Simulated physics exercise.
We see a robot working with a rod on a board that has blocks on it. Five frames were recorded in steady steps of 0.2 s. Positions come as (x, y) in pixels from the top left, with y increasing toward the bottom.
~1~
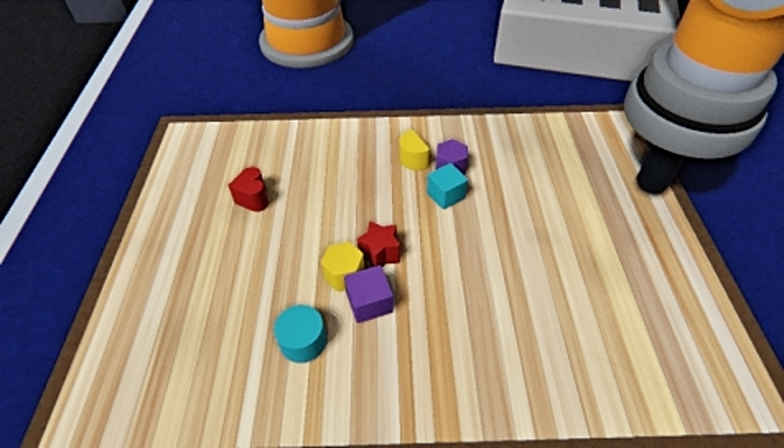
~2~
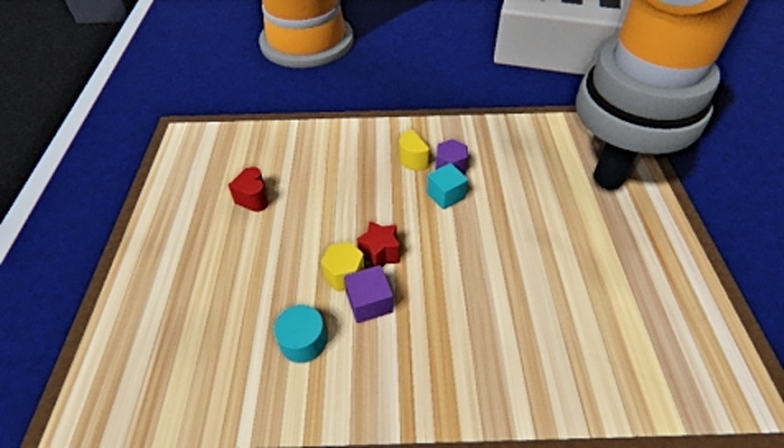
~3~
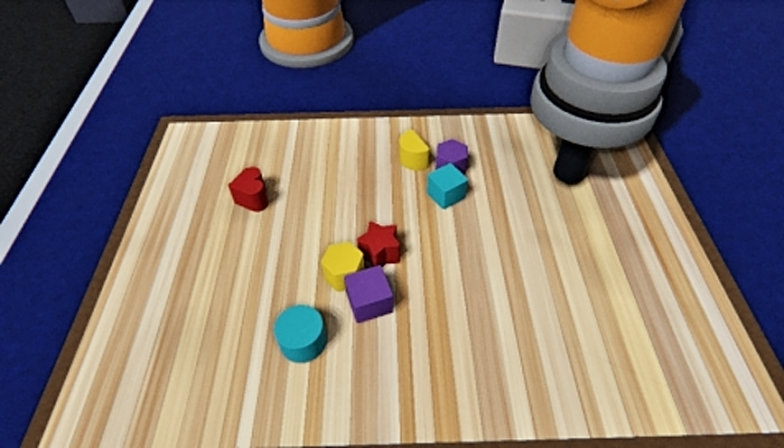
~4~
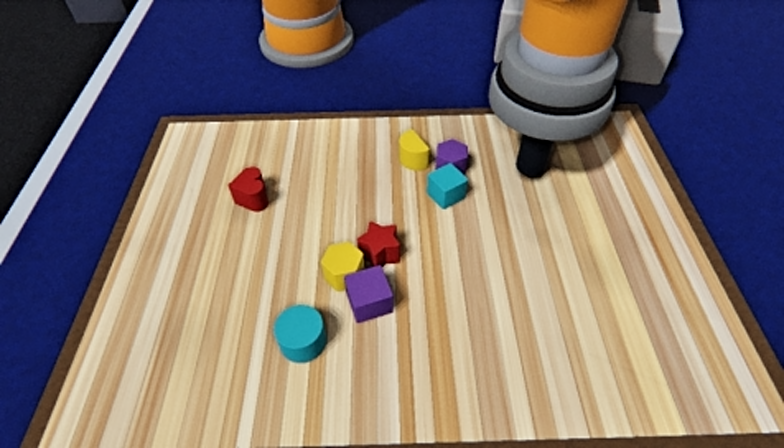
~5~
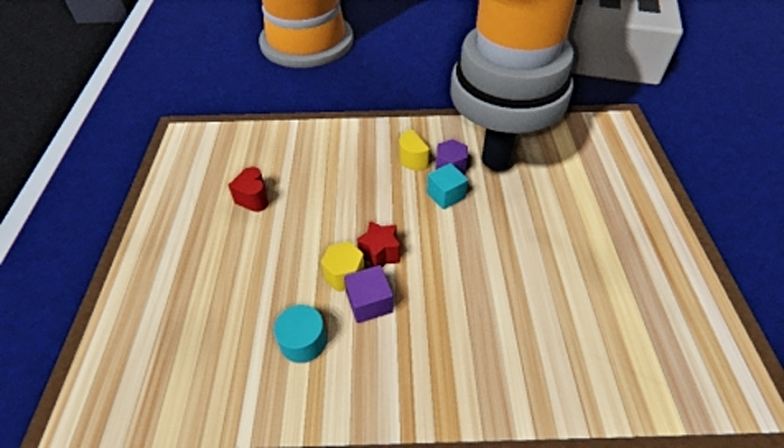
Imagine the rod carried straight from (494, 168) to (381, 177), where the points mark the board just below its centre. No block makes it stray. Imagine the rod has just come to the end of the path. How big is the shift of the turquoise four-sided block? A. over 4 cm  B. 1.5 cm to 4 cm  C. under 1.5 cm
C
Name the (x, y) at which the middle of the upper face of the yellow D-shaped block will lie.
I predict (381, 136).
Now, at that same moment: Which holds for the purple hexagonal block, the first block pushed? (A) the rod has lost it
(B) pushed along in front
Letter B.
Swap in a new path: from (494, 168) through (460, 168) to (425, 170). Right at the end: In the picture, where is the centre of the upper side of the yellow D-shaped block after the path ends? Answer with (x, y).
The answer is (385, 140).
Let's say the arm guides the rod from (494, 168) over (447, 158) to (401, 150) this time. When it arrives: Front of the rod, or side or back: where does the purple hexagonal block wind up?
It comes off the rod's front.
On the path given first. One third of the way, rod (457, 163); yellow D-shaped block (404, 142), turned 40° clockwise; purple hexagonal block (428, 153).
Two thirds of the way, rod (419, 166); yellow D-shaped block (384, 138), turned 100° clockwise; turquoise four-sided block (442, 179), turned 30° anticlockwise; purple hexagonal block (389, 154).
At the end, rod (381, 169); yellow D-shaped block (381, 136), turned 115° clockwise; turquoise four-sided block (442, 179), turned 30° anticlockwise; purple hexagonal block (350, 154), turned 20° clockwise.
